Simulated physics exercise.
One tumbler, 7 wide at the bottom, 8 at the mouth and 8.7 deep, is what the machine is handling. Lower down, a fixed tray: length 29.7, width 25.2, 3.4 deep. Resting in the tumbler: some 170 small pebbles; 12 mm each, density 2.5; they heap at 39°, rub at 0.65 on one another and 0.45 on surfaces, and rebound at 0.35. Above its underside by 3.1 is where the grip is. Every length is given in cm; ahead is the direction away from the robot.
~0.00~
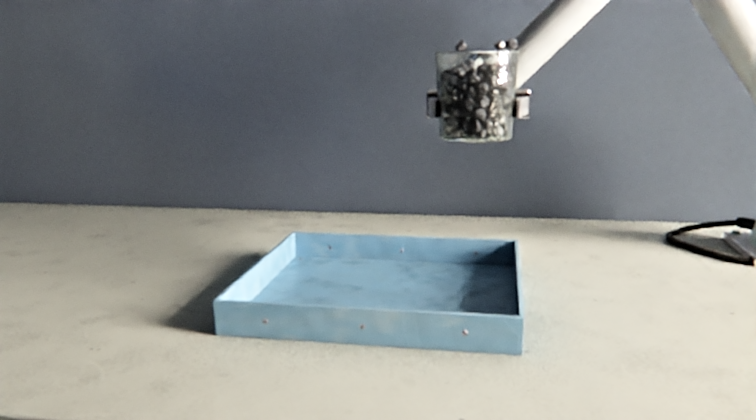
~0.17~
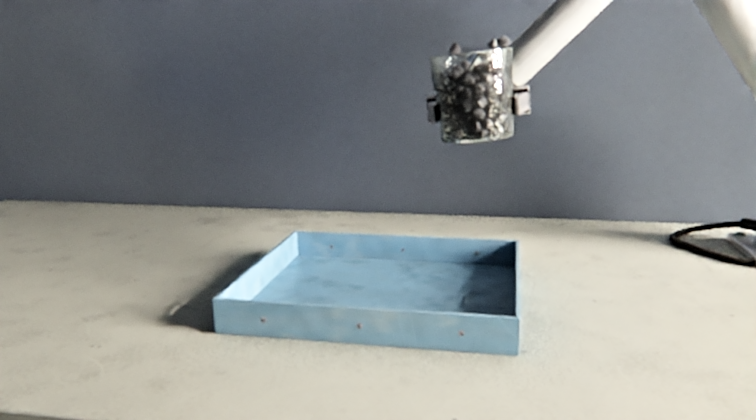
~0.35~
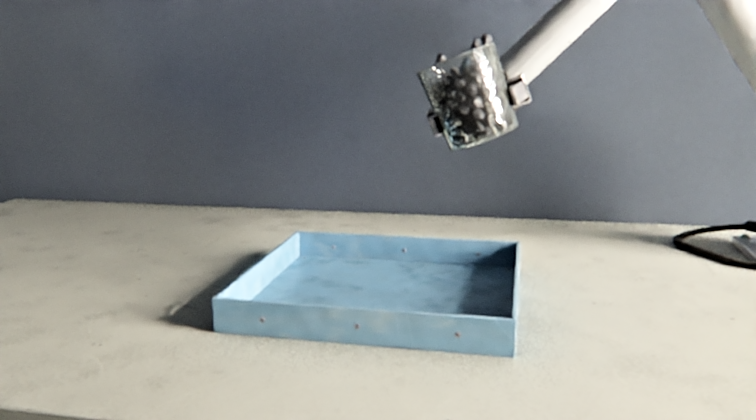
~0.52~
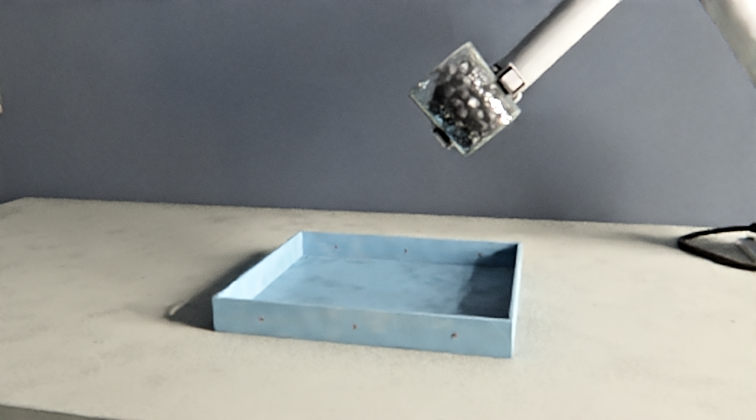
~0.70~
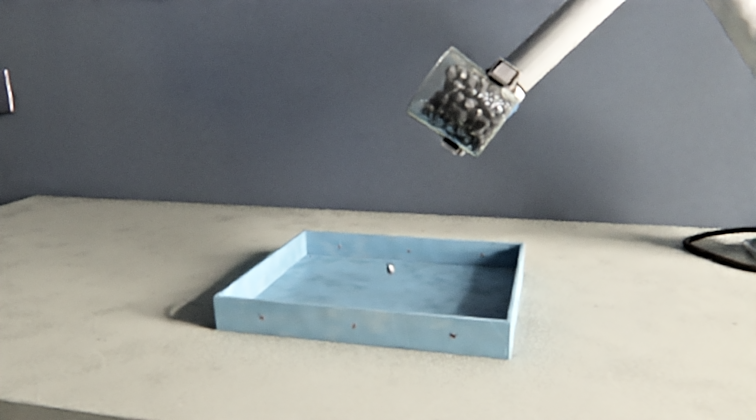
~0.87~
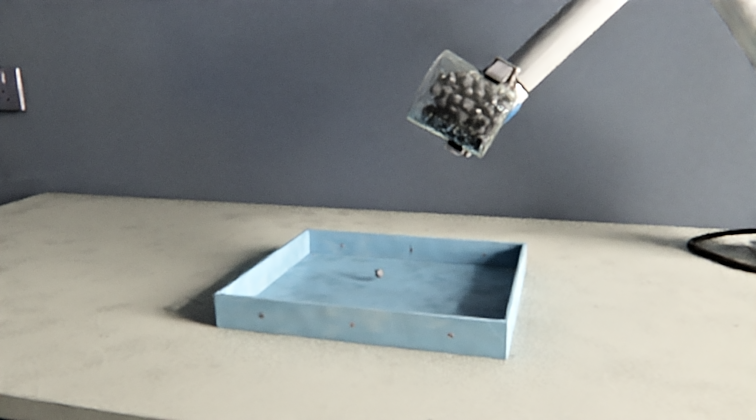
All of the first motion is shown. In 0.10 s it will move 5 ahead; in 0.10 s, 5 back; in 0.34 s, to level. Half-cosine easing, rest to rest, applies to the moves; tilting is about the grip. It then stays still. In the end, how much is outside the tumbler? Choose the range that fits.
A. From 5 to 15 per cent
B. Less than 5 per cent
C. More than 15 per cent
More than 15 per cent.
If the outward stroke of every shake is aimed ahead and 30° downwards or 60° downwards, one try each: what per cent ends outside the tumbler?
About 10 and 5 per cent.
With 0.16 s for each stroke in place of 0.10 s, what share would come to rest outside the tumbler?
Then about 10 per cent.
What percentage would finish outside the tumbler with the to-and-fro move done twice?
Roughly 35 in a hundred.
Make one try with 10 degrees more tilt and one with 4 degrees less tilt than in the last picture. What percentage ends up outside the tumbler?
About 50 and 20 %.
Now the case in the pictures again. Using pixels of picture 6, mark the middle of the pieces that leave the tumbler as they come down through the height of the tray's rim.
They come through centred close to (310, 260).
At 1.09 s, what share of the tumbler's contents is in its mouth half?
Estimate: Around 50 %.
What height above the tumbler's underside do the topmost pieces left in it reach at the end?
Around 7.5 cm above the underside.
By 1.09 s, tilted 61° forward, highest piece 27 above the table; 142 in the tumbler, 1 in the tray, 28 in flight or on a rim.
By 1.30 s, tilted 14° forward, highest piece 27 above the table; 130 in the tumbler, 30 in the tray, 3 on the table or floor, 8 in flight or on a rim.
By 1.61 s, level, highest piece 26 above the table; 130 in the tumbler, 36 in the tray, 5 on the table or floor.
By 2.66 s, level, highest piece 26 above the table; 130 in the tumbler, 36 in the tray, 5 on the table or floor.
Final count, 130 in the tumbler, 36 in the tray, 5 on the table or floor. That is 24 % outside the tumbler.
